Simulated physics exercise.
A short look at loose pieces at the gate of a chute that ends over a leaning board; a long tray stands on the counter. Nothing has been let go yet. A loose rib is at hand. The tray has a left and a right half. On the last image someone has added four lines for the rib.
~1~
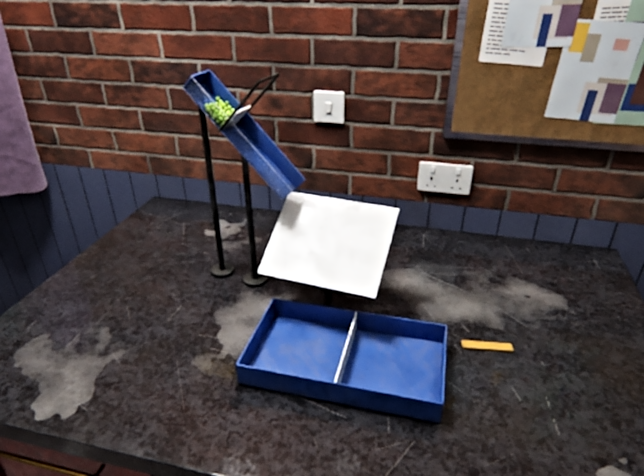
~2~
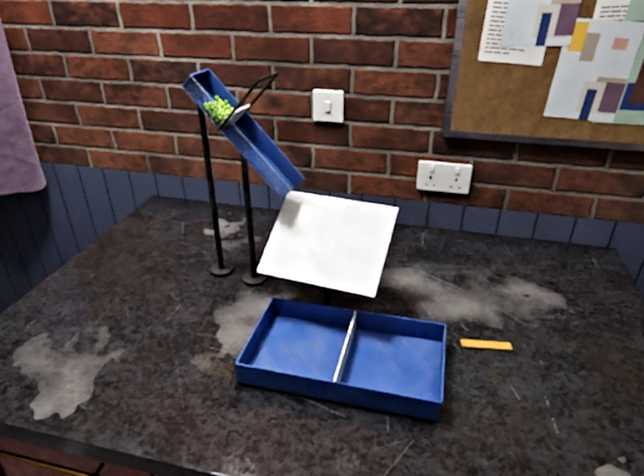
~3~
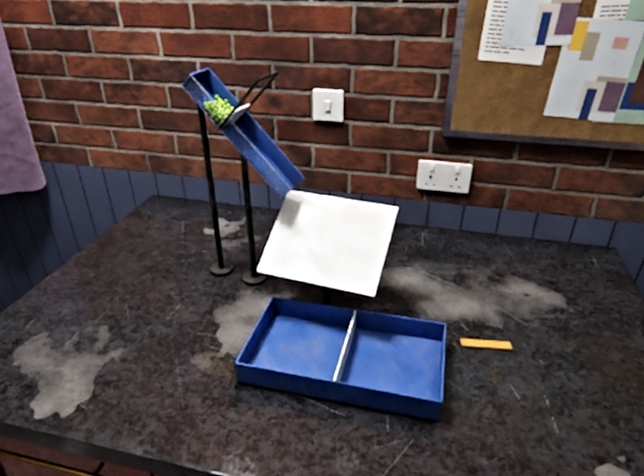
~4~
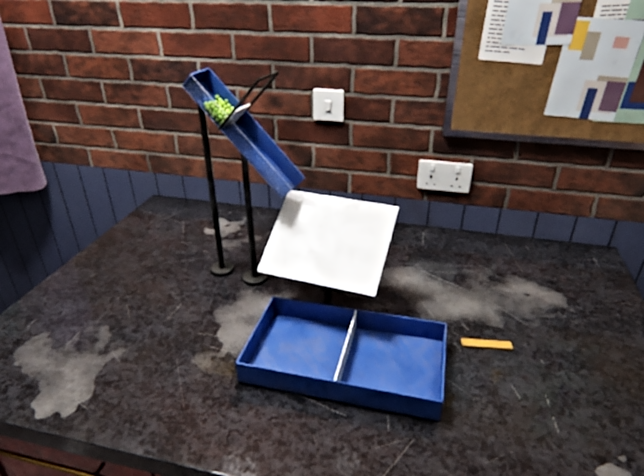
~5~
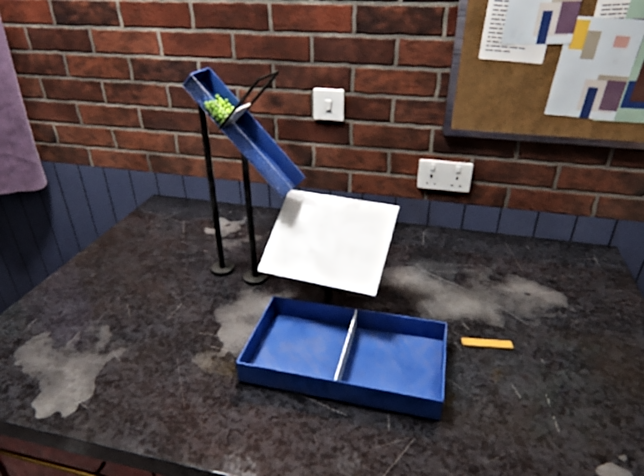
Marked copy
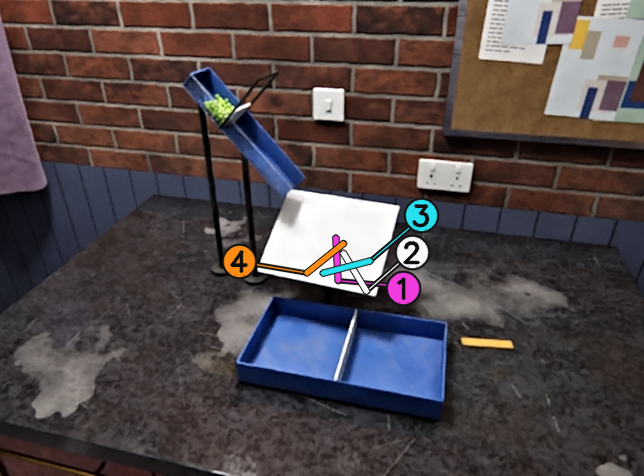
At the start, a cluster of small green pieces sits behind a gate near the top of a sloping blue chute, above a tilted white board and a divided blue tray on a dark counter. After that nothing visibly moves; the gate stays shut and both tray halves remain empty.
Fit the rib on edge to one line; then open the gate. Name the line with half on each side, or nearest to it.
Best: 2.
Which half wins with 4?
More lands on the left.
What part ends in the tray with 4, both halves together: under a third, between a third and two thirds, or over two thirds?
Line 4 gives over two thirds.
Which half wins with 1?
The left half.
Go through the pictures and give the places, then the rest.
The first frame shows load behind the gate (225, 114), dried peas; lip of the chute (289, 194), sloping fairly steeply.
The second frame shows middle of the board (328, 239), tilted fairly steeply; middle of its low edge (313, 284); of its high edge (341, 199).
The third frame shows front corners of the tray (236, 363) and (442, 402); front end of its middle wall (334, 381); gate still shut (240, 110).
The fourth frame shows middle of the load (225, 113); lip (289, 193).
The fifth frame shows middle of the load (225, 112); lip (289, 192).
On the marked copy, line 1 from (335, 237) to (338, 280); line 2 from (343, 253) to (366, 291); line 3 from (370, 260) to (323, 273); line 4 from (343, 243) to (306, 273).
Choosing 1, of what is caught, the larger part in the left half, about a tenth in the right.
Choosing 2, of what is caught, roughly half in the left half, roughly half in the right.
Choosing 3, of what is caught, the larger part in the left half, about a tenth in the right.
Choosing 4, of what is caught, the larger part in the left half, about a tenth in the right.
